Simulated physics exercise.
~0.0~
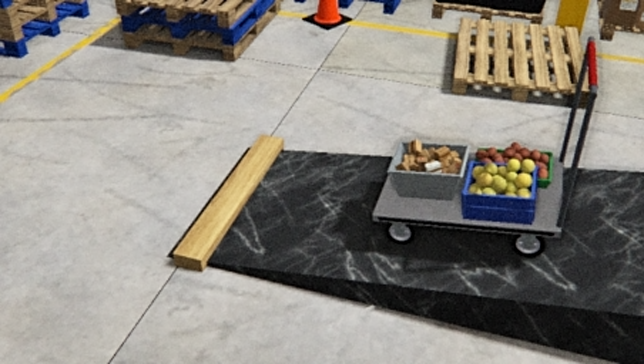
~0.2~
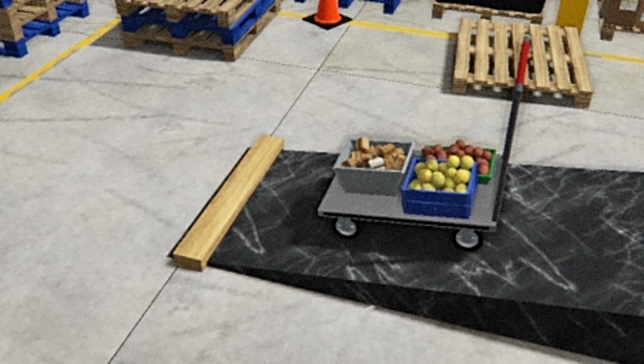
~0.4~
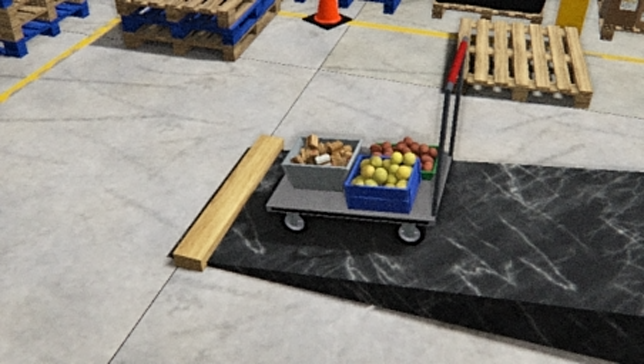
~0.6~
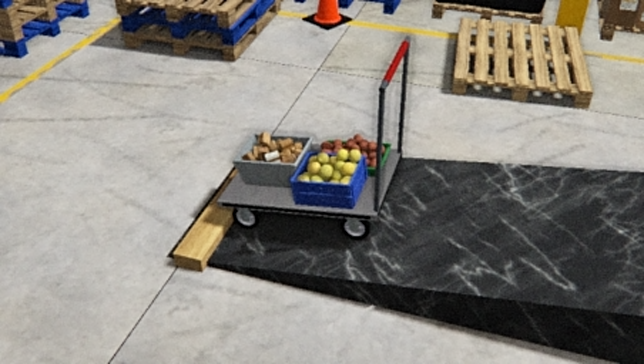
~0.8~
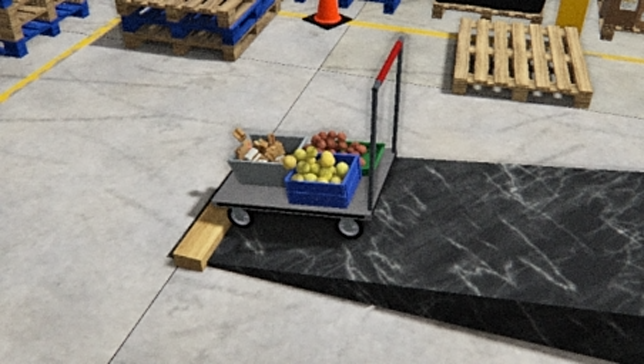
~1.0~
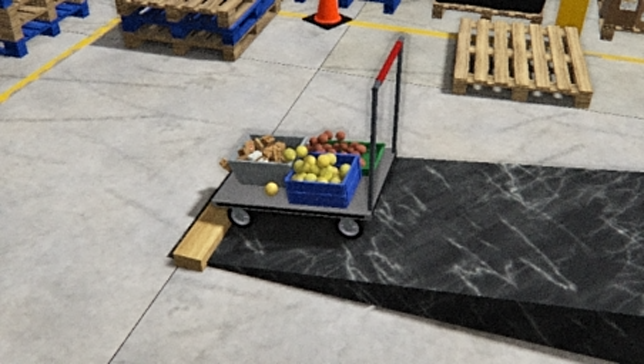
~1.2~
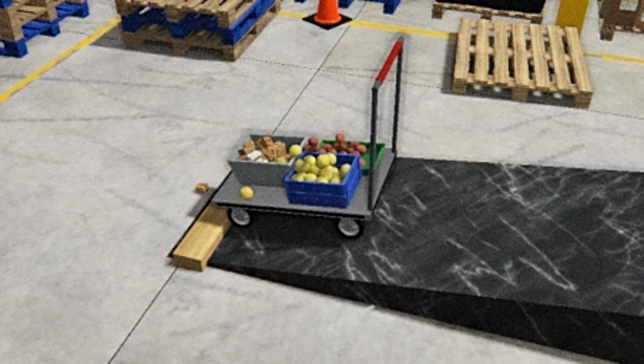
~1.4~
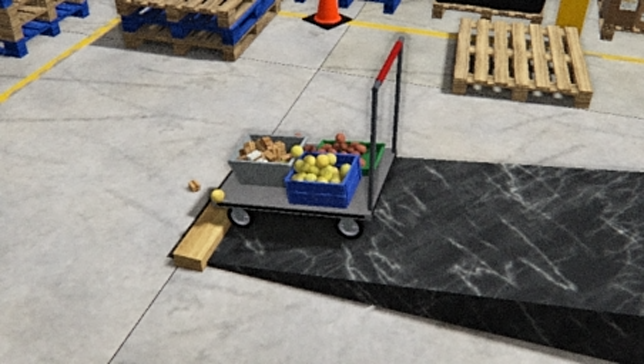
A flatbed trolley carrying grey, blue and green crates rolled left down a dark ramp and stopped at a wooden kerb, jolting the goods forward. A yellow apple rolled to the deck's front edge, and a small parcel ended up on the floor beyond.
